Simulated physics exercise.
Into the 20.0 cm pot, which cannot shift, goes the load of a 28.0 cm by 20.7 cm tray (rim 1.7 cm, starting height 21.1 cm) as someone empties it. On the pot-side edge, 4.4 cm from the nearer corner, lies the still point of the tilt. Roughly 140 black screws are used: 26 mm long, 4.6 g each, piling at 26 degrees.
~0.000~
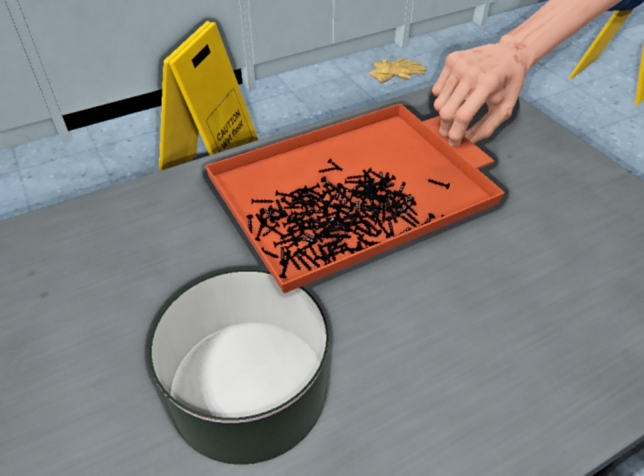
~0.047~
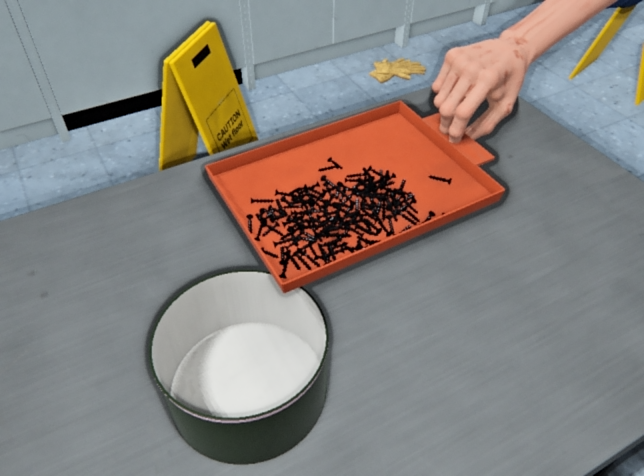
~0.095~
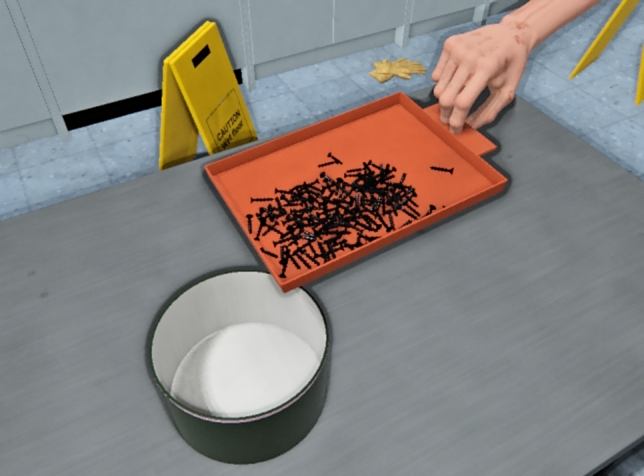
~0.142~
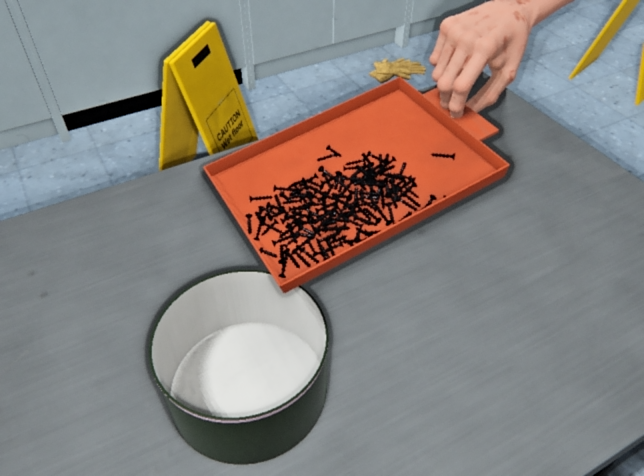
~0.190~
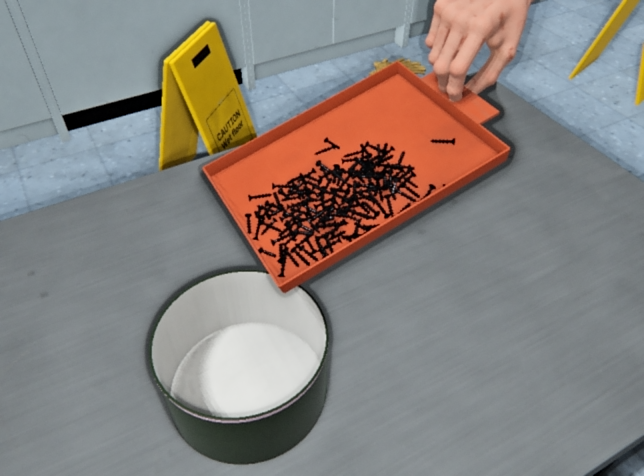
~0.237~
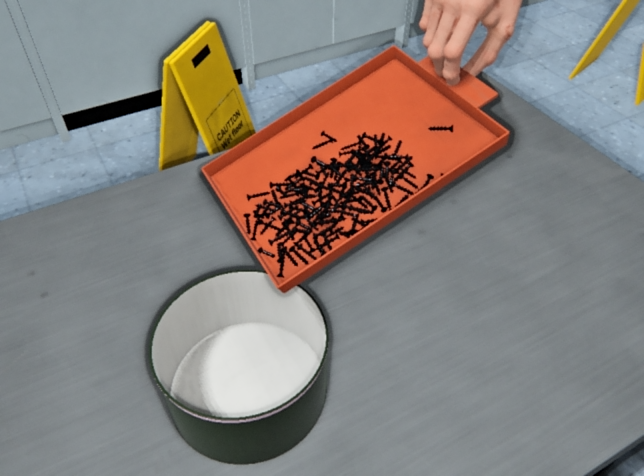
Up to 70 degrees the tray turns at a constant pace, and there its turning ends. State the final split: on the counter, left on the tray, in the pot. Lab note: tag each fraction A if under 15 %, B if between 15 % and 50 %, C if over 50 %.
Counter = A, left on the tray = B, pot = C.
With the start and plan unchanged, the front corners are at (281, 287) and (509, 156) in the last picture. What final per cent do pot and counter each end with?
Per cent by place - pot 75, counter 0.
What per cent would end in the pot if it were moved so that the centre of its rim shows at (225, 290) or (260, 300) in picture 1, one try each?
I'd say close to 65 percent for the first spot and 60 percent for the second.
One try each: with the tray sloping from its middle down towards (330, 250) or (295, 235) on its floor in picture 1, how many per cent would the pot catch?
Around 75 % for the first direction, around 80 % for the second.
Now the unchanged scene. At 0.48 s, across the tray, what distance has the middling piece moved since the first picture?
About 4 cm.
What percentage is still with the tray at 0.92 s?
I'd say close to 40 per cent.
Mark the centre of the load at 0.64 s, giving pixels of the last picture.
(251, 230), roughly.
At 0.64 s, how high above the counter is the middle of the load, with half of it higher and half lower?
About 24 cm.
Then, at 0.48 s, tilt 45 degrees; the tray holds 100 %, the pot 0 %.
After 0.64 s, tilt 62 degrees; the tray holds 100 %, the pot 0 %.
After 0.92 s, tilt 70 degrees; the tray holds 40 %, the pot 45 %.
At rest (2.2 s), counter 10 %, tray 30 %, pot 60 %.
